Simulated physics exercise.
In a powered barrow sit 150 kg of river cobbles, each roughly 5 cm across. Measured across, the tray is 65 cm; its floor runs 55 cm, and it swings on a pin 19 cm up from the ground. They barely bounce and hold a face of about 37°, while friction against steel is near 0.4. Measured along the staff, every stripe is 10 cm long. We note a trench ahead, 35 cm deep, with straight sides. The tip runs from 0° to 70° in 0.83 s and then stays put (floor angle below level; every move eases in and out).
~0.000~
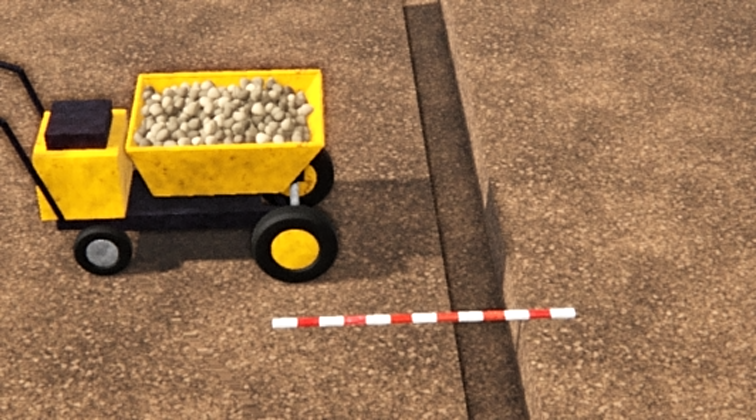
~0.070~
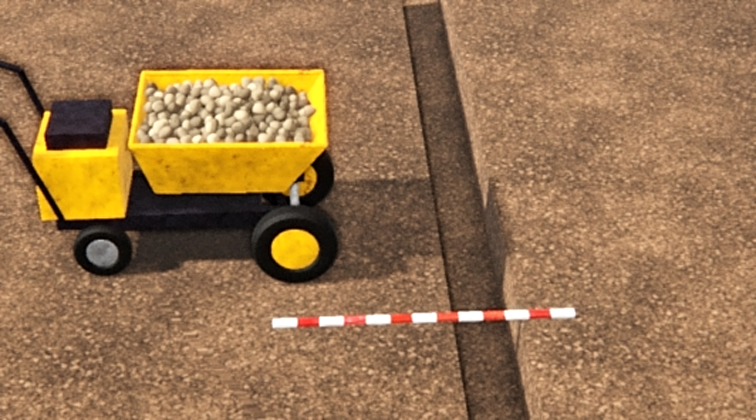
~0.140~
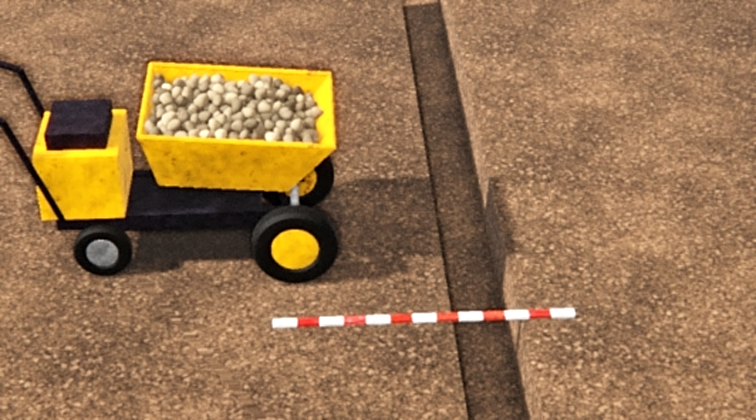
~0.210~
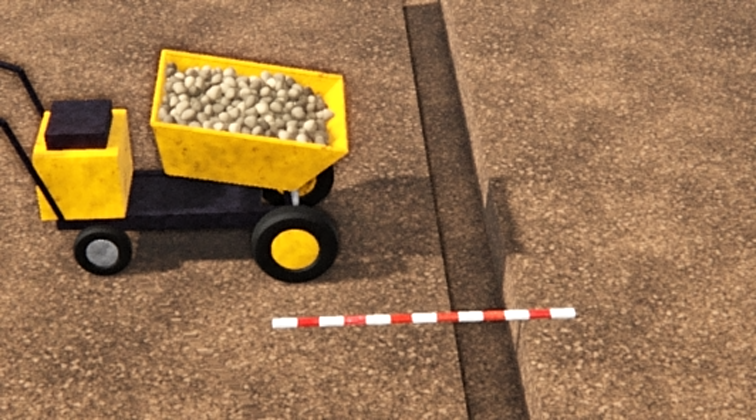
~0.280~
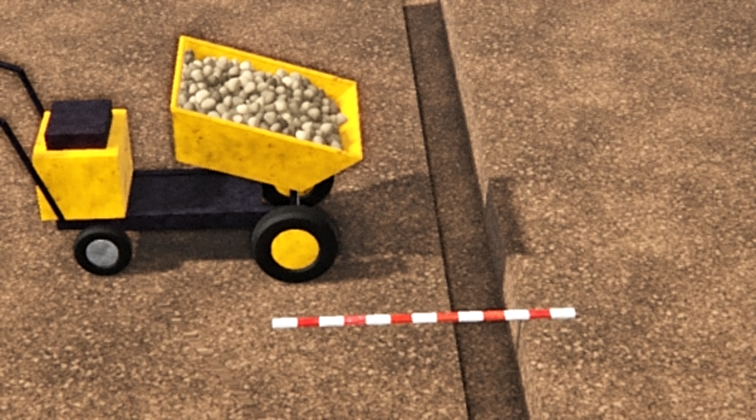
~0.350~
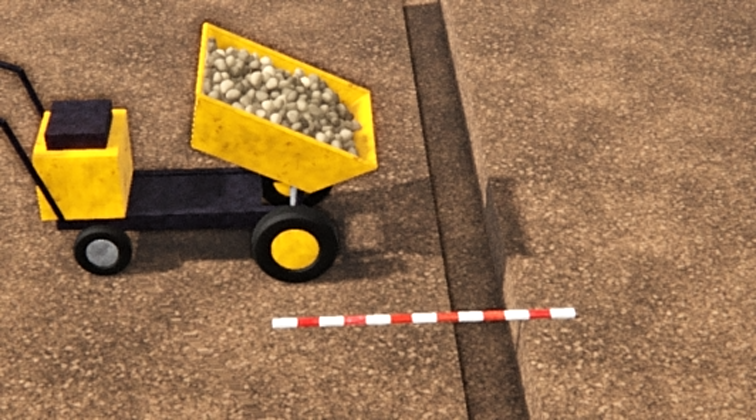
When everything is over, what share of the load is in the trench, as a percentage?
Close to 90 in a hundred.
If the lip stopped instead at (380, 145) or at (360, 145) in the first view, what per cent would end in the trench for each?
It comes to about 50 and 65 in a hundred.
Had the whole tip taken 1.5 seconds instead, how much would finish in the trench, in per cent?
Something close to 95 per cent.
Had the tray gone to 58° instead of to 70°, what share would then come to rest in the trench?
Expect roughly 50 per cent.
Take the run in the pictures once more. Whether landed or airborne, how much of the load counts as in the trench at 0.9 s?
About 35%.
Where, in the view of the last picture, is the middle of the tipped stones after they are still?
Around (470, 278).
After 0.6 s the floor is at 59°; 100 % in the tray; the foremost stones are at (415, 181).
After 0.9 s the floor is at 70°; 61 % in the tray, 4 % short of the trench, 35 % in the trench; the foremost stones are at (504, 250).
After 1.3 s the floor is at 70°; 27 % in the tray, 4 % short of the trench, 64 % in the trench, 5 % past the trench; the foremost stones are at (624, 220).
After 3.2 s the floor is at 70°; 0 % in the tray, 4 % short of the trench, 90 % in the trench, 5 % past the trench; the foremost stones are past the picture's edge.
